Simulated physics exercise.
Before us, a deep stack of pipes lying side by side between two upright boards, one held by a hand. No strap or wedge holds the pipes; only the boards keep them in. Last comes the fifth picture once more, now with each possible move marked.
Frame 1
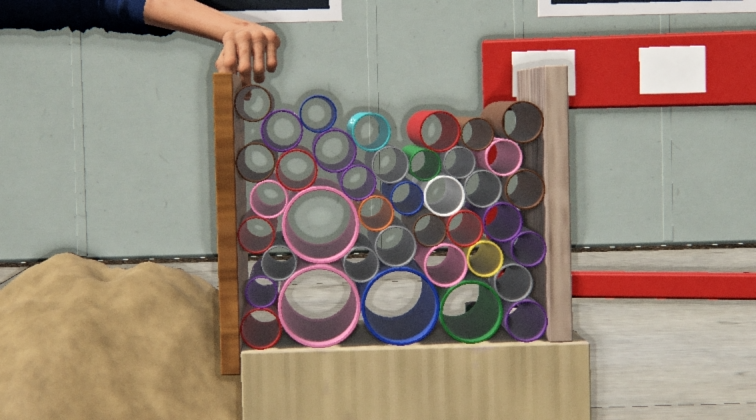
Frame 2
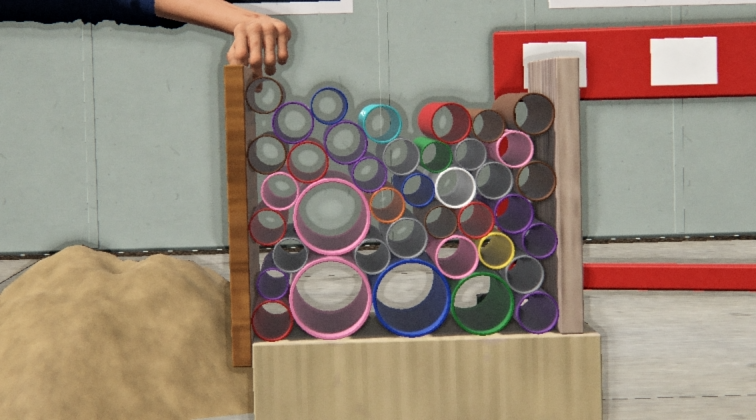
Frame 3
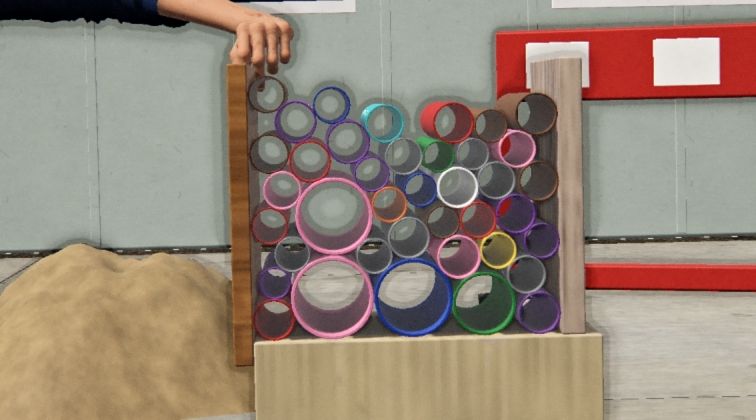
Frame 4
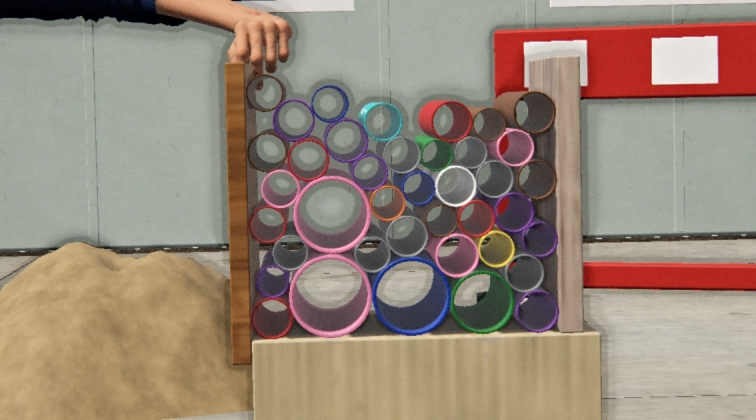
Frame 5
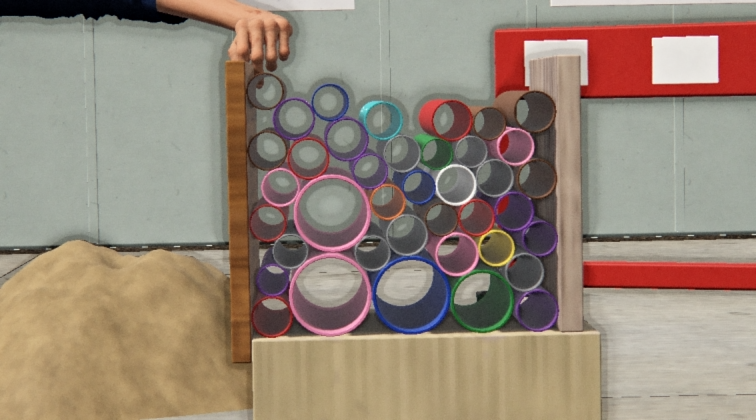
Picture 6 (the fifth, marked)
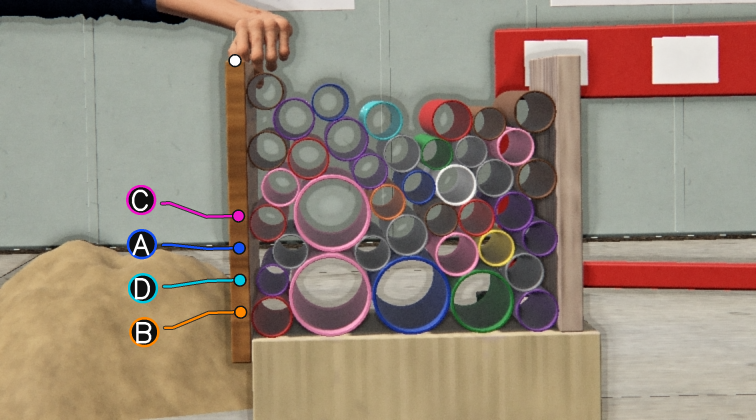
The footage shows a hand resting on top of the left of two upright boards, with colourful pipes stacked between them on a pale block. The view shifts slightly early on, while the hand, boards and pipes show almost no other movement.
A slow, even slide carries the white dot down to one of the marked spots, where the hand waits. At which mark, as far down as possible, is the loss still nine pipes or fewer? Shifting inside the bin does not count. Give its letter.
Slide it to D.
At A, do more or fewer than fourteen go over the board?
It loses fewer than fourteen.
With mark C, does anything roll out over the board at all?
At C: Yes.
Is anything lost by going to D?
Yes.
On the marked copy, A at (239, 248); B at (241, 312); C at (238, 216); D at (240, 280); the white dot at (235, 61).
Taking D. A third of the way, top of the board (248, 154).
Two thirds of the way, top of the board (250, 257).
When it is over, top of the board (251, 279), eight out over the board.
As for the rest, A about five out over the board; B more than nine out over the board; C about five out over the board.
